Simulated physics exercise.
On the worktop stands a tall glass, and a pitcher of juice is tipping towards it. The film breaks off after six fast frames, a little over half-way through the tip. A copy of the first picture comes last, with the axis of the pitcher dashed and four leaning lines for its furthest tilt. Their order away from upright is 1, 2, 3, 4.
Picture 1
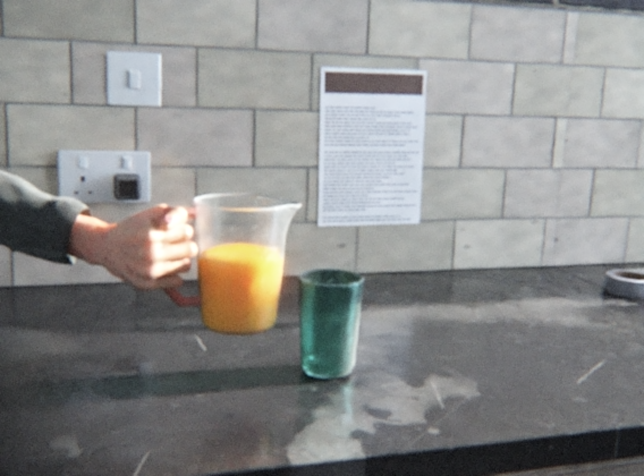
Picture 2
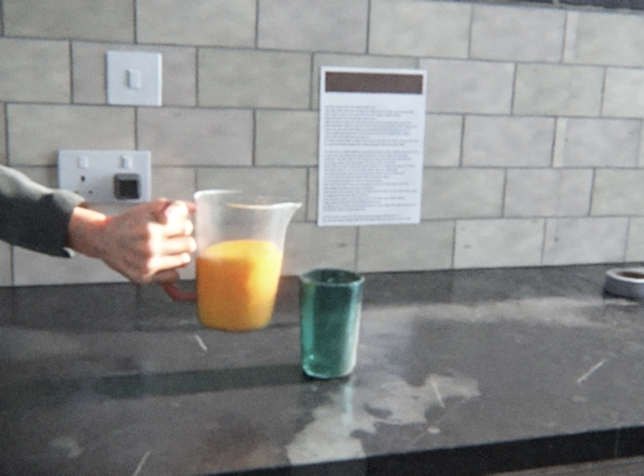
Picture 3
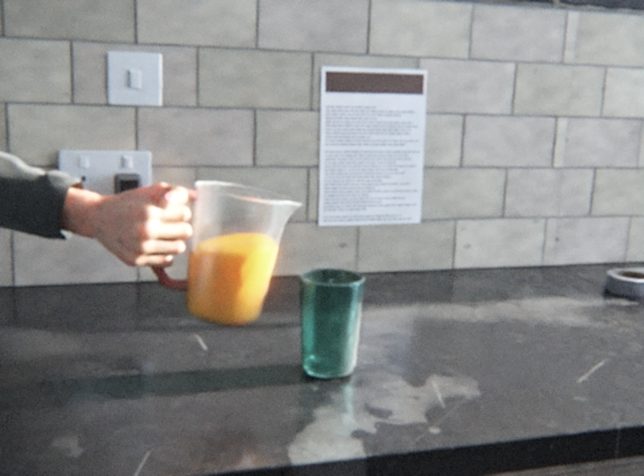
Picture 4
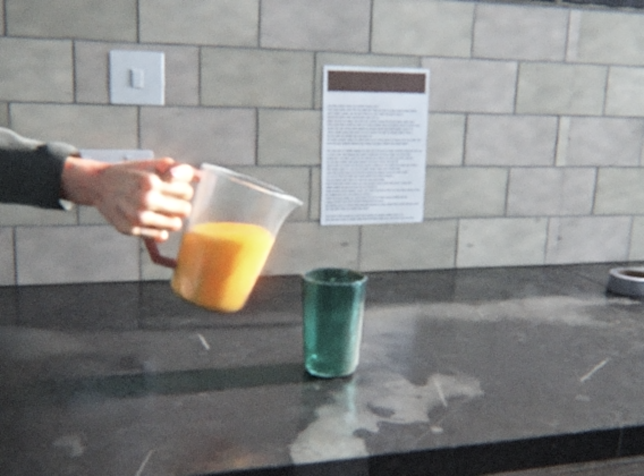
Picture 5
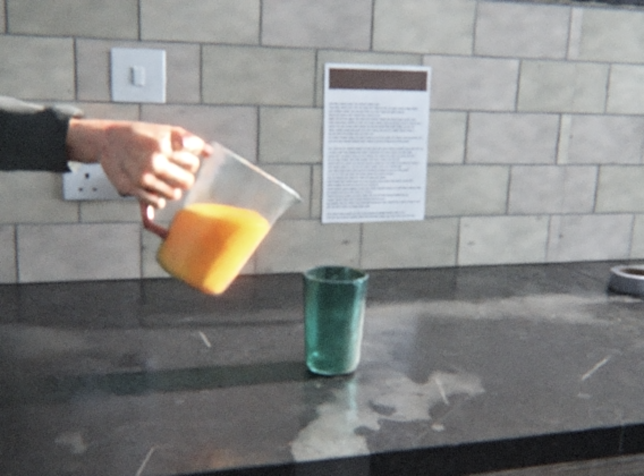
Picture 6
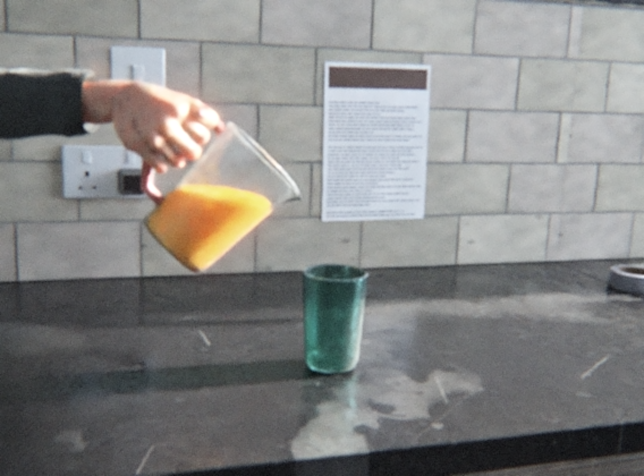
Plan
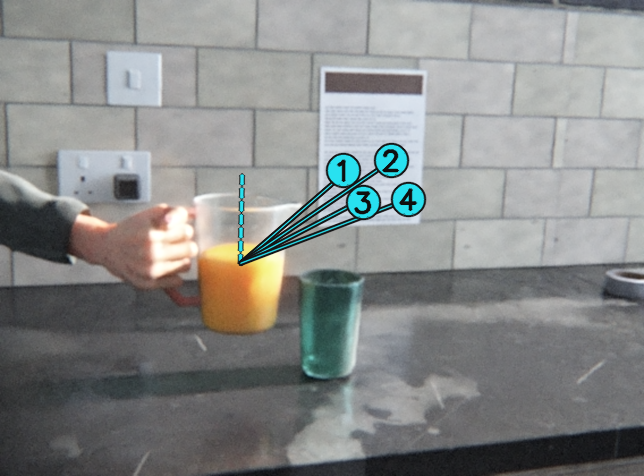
A hand held a clear pitcher of orange juice beside a green glass on a dark worktop, then raised the handle and gradually tilted the pitcher to the right, with no juice leaving it.
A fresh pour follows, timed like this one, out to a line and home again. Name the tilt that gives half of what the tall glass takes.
4 is best.
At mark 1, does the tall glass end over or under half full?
Under.
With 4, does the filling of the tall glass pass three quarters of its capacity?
No, less.
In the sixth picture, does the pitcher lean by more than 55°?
No.
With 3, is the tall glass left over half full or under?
Under half.
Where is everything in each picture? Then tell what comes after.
Upright, lip at (298, 204); rim of the tall glass round (331, 276); nothing has left yet.
Tipped about 2°, lip at (298, 203); nothing has left yet.
Tipped about 9°, lip at (299, 203); nothing has left yet.
Tipped about 19°, lip at (300, 202); nothing has left yet.
Tipped about 31°, lip at (301, 200); nothing has left yet.
Tipped about 44°, lip at (300, 198); nothing has left yet.
On the marked copy, 1 at (332, 183); 2 at (377, 170); 3 at (346, 207); 4 at (392, 205).
With 1, the tall glass ends with about 4 % of what it can hold.
With 2, the tall glass ends with about 13 % of what it can hold.
With 3, the tall glass ends with about 29 % of what it can hold.
With 4, the tall glass ends with about 50 % of what it can hold.
